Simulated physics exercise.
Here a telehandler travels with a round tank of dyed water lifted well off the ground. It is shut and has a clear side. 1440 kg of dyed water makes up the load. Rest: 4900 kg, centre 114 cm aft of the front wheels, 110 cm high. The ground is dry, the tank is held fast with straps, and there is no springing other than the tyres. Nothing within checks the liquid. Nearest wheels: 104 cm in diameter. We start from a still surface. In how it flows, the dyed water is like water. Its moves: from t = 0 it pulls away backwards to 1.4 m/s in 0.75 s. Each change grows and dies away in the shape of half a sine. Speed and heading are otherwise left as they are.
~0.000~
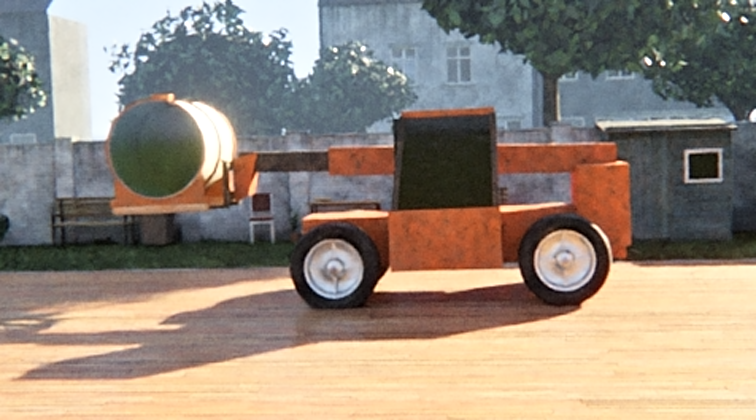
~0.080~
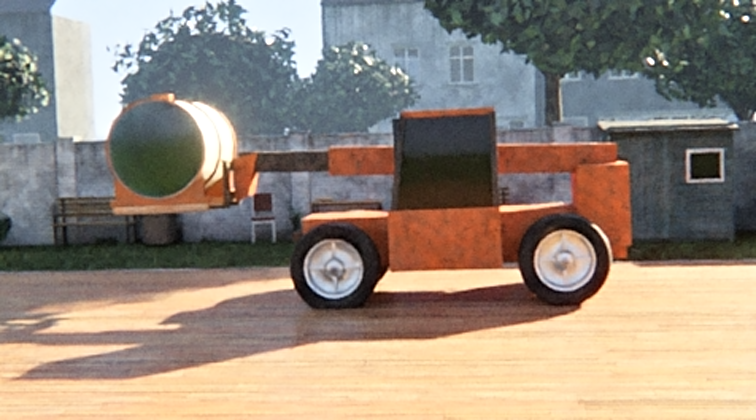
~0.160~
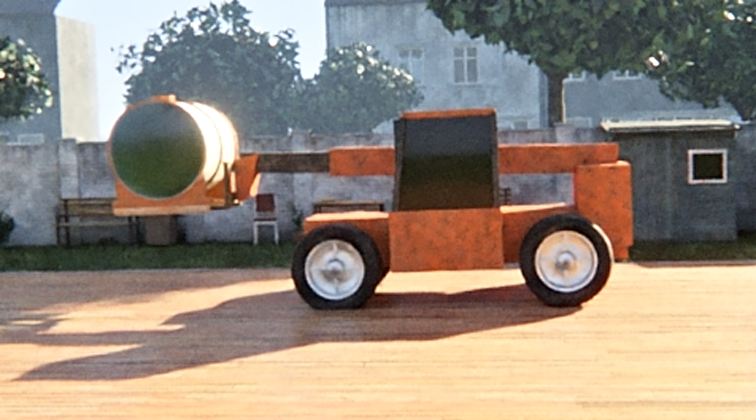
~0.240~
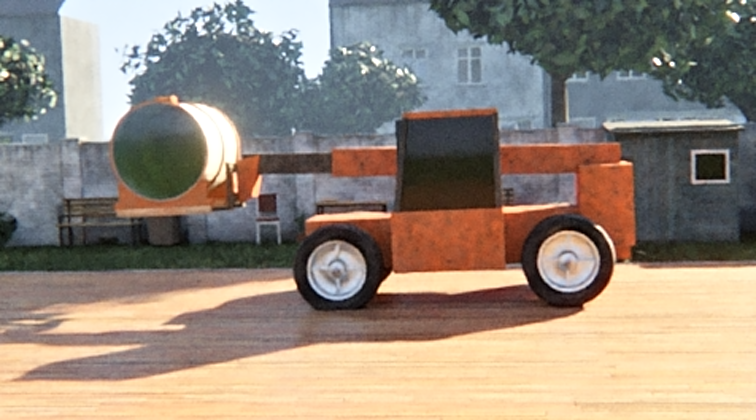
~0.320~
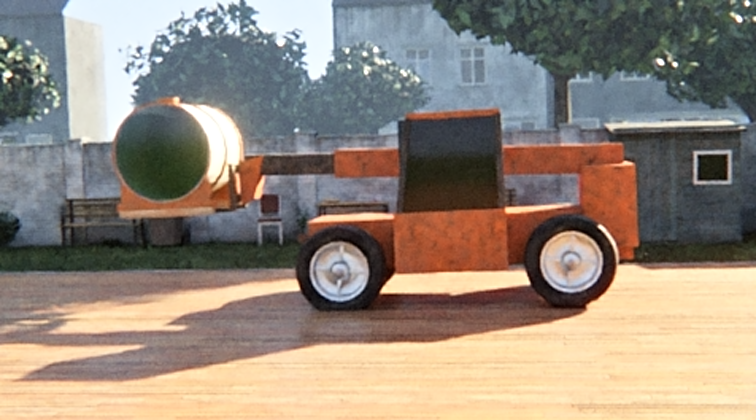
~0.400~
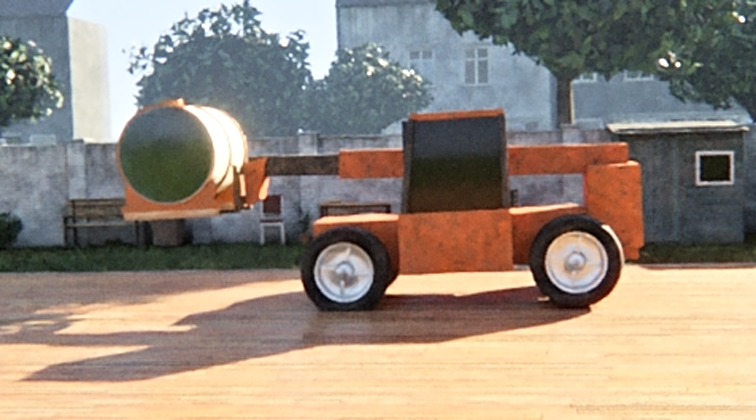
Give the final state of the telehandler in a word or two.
Lifted, recovered.
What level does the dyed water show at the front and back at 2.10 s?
About 94 cm in front, about 94 cm behind.
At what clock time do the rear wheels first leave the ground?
Close to 0.50 seconds on the clock.
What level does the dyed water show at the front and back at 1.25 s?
Around 92 cm toward the front, with 94 cm behind.
Then, 0.50 s in, the lean is 1° nose down, the rear 2 cm in the air; the liquid stands 85 cm at the back and 95 cm at the front.
Then, 0.75 s in, the lean is 2° nose down, the rear 6 cm in the air; the liquid stands 87 cm at the back and 95 cm at the front.
Then, 1.25 s in, the lean is 1° nose up, wheels down; the liquid stands 94 cm at the back and 92 cm at the front.
Then, 2.10 s in, the lean is 0°, wheels down; the liquid stands 94 cm at the back and 95 cm at the front.
Then, 3.73 s in, all wheels are down again; the highest lift was 6 cm and the largest lean 2°.
